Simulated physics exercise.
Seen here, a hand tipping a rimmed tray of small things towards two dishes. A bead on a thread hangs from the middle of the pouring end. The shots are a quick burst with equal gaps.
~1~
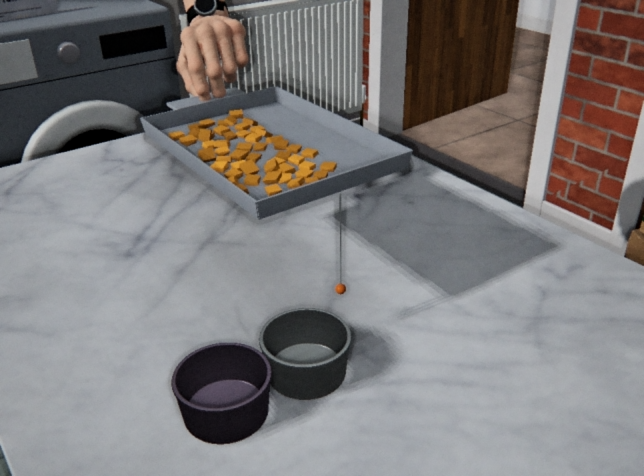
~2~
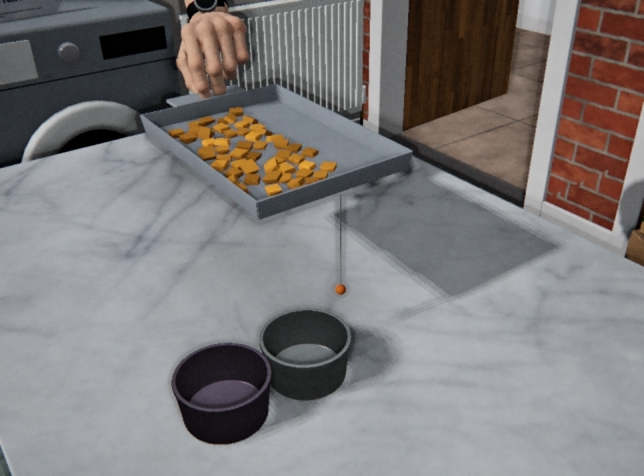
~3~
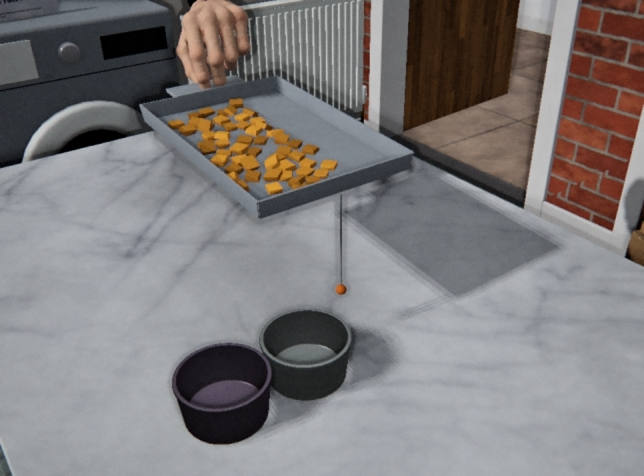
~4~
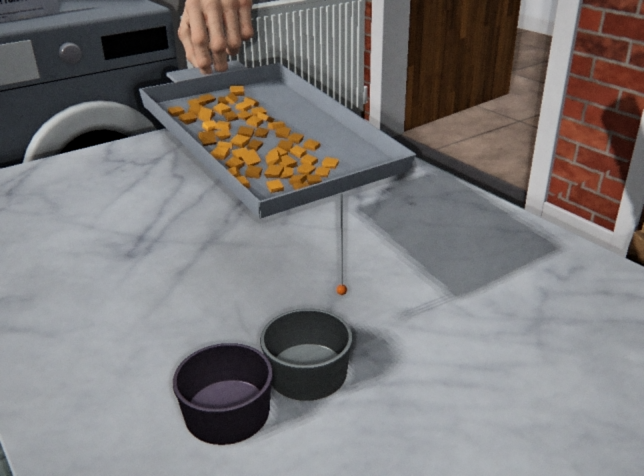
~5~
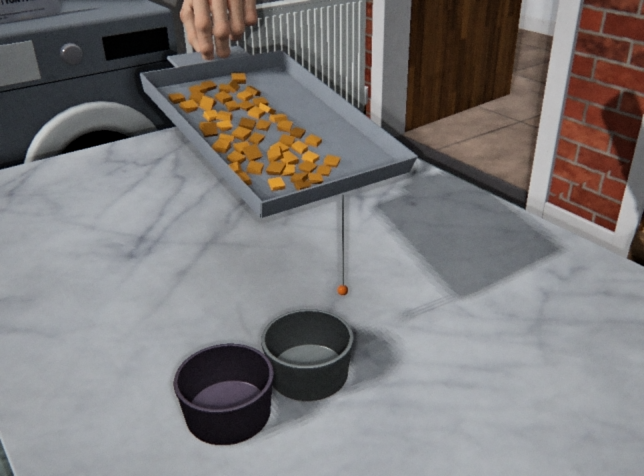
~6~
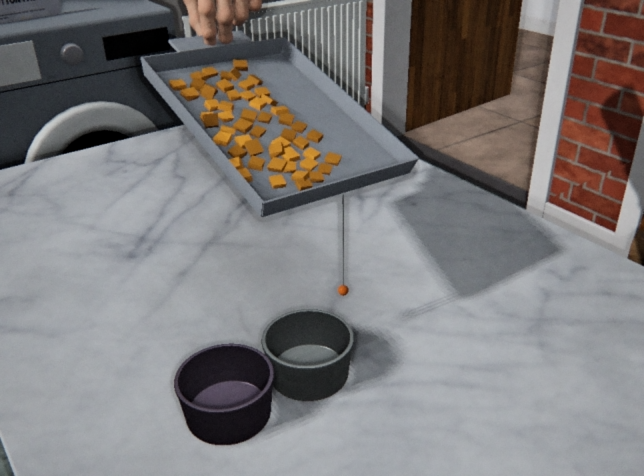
The footage shows a hand holding a gray tray of small orange pieces above a marble surface with two dark dishes, then gradually raising the far end so the tray slopes gently while the hanging bead stays nearly still.
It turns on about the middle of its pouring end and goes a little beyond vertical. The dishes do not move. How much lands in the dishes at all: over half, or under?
The two hold only the smaller part of the load.
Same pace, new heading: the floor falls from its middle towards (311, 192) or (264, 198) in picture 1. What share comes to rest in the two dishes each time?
Near 50 % and 70 %.
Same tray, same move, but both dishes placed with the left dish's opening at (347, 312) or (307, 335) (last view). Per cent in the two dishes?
First some 40, then 60 per cent.
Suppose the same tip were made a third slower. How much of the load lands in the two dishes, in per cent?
Roughly 10 in a hundred.
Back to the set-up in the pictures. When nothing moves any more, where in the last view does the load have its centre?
Near (409, 349).
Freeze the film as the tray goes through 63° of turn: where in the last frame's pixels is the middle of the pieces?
At about (334, 160).
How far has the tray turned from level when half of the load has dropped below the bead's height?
At about 110°.
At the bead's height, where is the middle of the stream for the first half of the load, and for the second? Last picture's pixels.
At about (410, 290), then at (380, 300).
Shortly afterwards, tray tipped steeply; all but a few on the tray; only a few in the air.
Next, tray tipped past a quarter turn; near half on the tray; only a few in the right dish; near a quarter outside both; near a quarter in the air.
Some moments later, tray tipped past a quarter turn; a little in the right dish; all but a few outside both.
In the end, tray tipped past a quarter turn; none at all in the left dish; a little in the right dish; all but a few outside both.
